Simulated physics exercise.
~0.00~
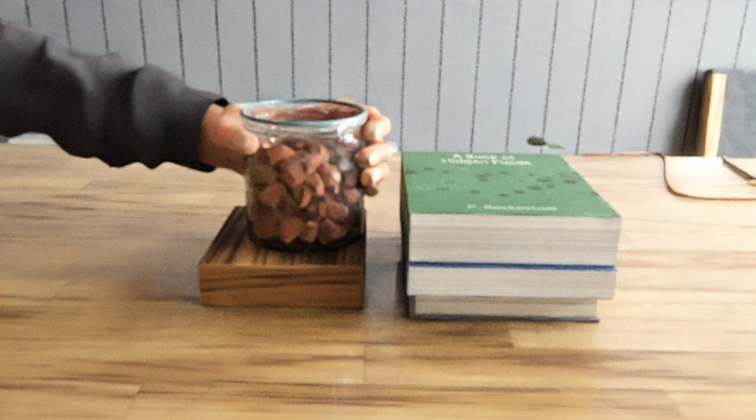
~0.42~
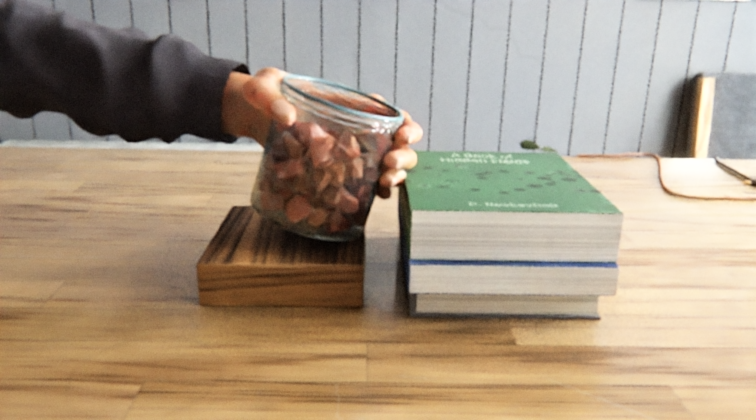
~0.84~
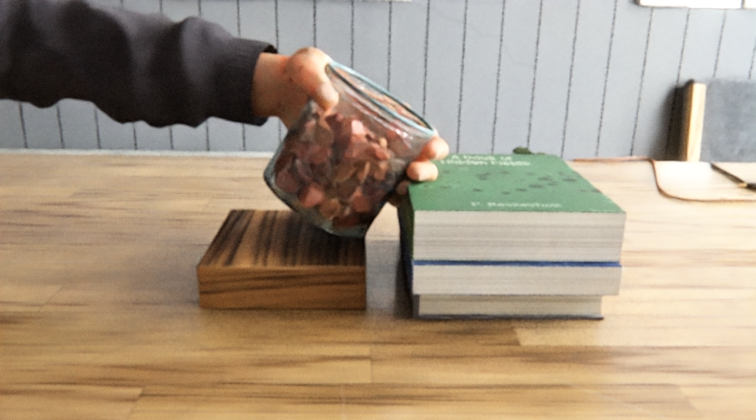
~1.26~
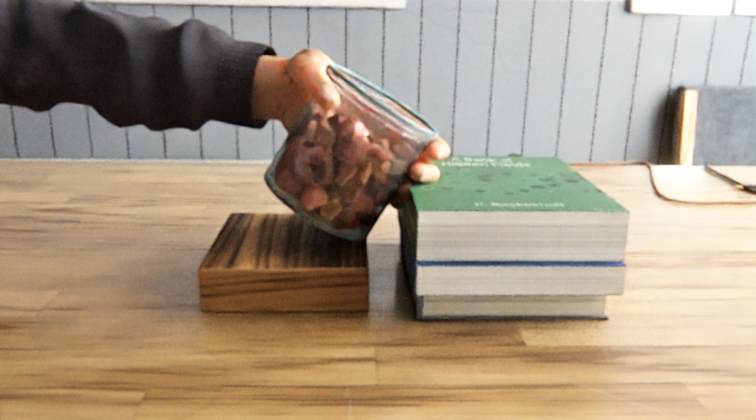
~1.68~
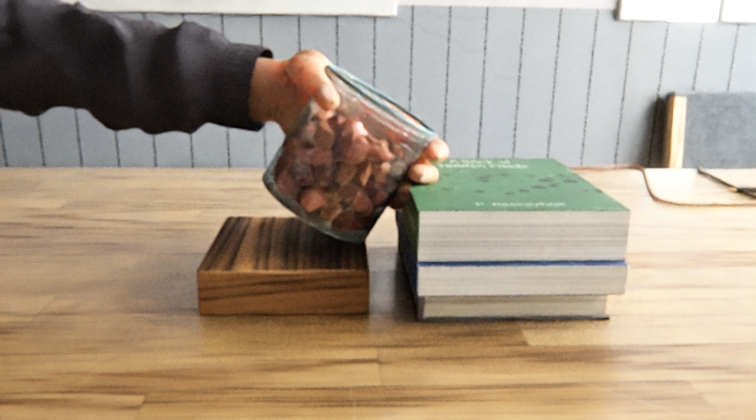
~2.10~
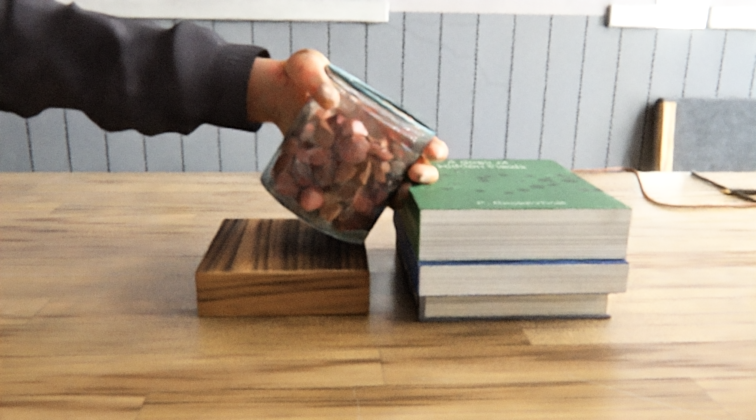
An open glass jar of small reddish-brown chunks was lifted off a dark wooden block by a hand, tilted to the right and lowered against the edge of a pile of green-topped books, where it stayed leaning, still held, with everything inside.
